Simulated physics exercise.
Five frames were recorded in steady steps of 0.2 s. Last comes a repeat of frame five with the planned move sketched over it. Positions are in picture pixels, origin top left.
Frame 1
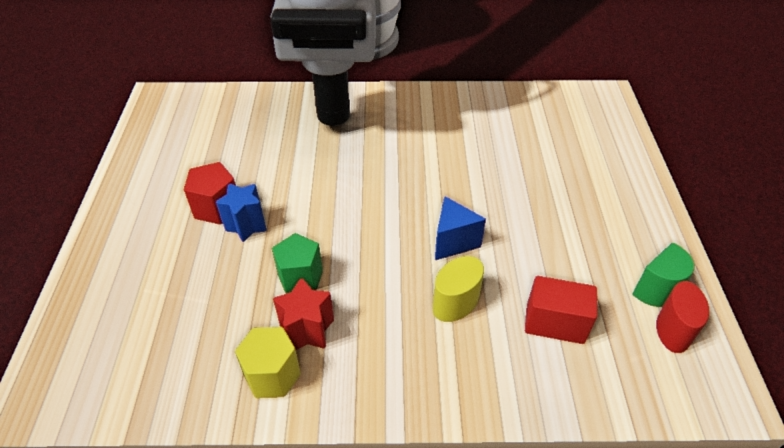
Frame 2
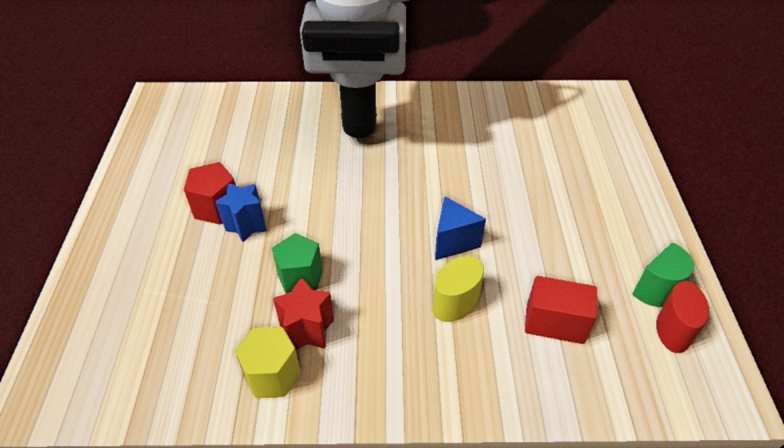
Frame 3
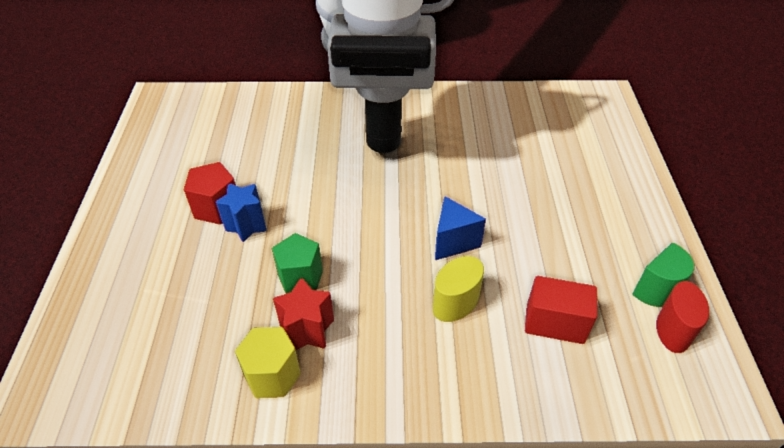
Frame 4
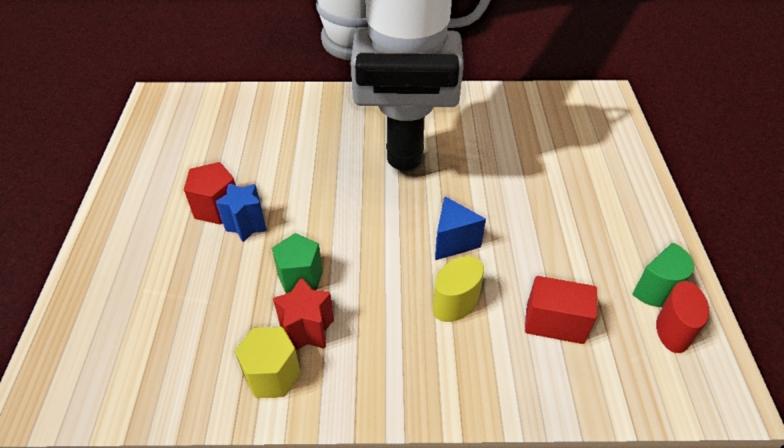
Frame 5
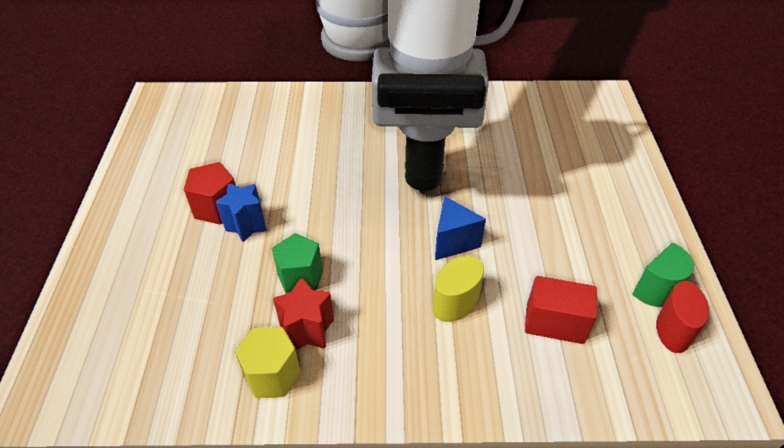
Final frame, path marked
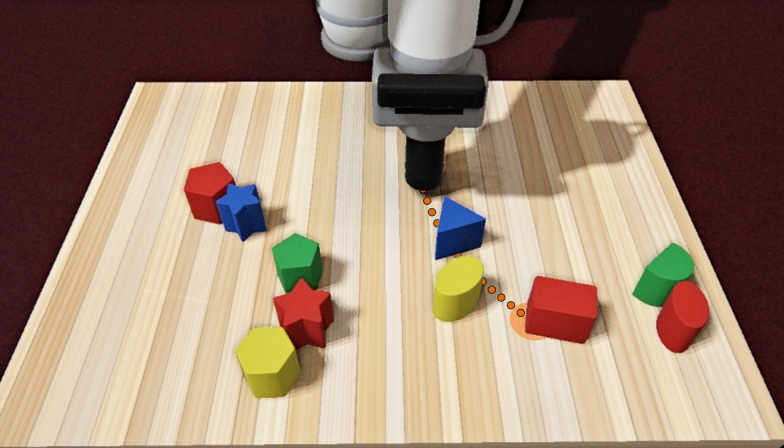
A robot arm with a black rod moved right and toward the viewer over a striped wooden board, nearing the blue triangle, while the red, green, yellow and blue blocks all stayed still.
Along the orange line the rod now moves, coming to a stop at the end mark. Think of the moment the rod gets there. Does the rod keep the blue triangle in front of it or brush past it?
I predict the rod has moved past it.
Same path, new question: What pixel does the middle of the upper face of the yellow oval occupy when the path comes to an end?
So, by the moment the path ends, you'll find the top centre of the yellow oval at (461, 312).
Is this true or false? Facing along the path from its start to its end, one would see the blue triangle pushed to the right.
Verdict: True.
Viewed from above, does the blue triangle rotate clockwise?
Answer: Yes.
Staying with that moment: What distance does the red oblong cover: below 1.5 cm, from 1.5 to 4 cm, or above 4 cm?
I'd go with 1.5 to 4 cm for this block.
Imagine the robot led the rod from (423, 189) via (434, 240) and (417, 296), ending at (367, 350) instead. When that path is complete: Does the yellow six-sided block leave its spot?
My answer is no.
The line goes from (423, 189) through (443, 233) and (479, 278) to (532, 321).
The first path, step by step. One third of the way, rod at (444, 223); blue triangle at (471, 238).
Two thirds of the way, rod at (481, 268); blue triangle at (495, 282), turned 55° clockwise; yellow oval at (461, 307), turned 20° clockwise.
At the end, rod at (535, 312); blue triangle at (519, 321), turned 115° clockwise; yellow oval at (461, 312), turned 35° clockwise; red oblong at (601, 313), turned 20° anticlockwise.
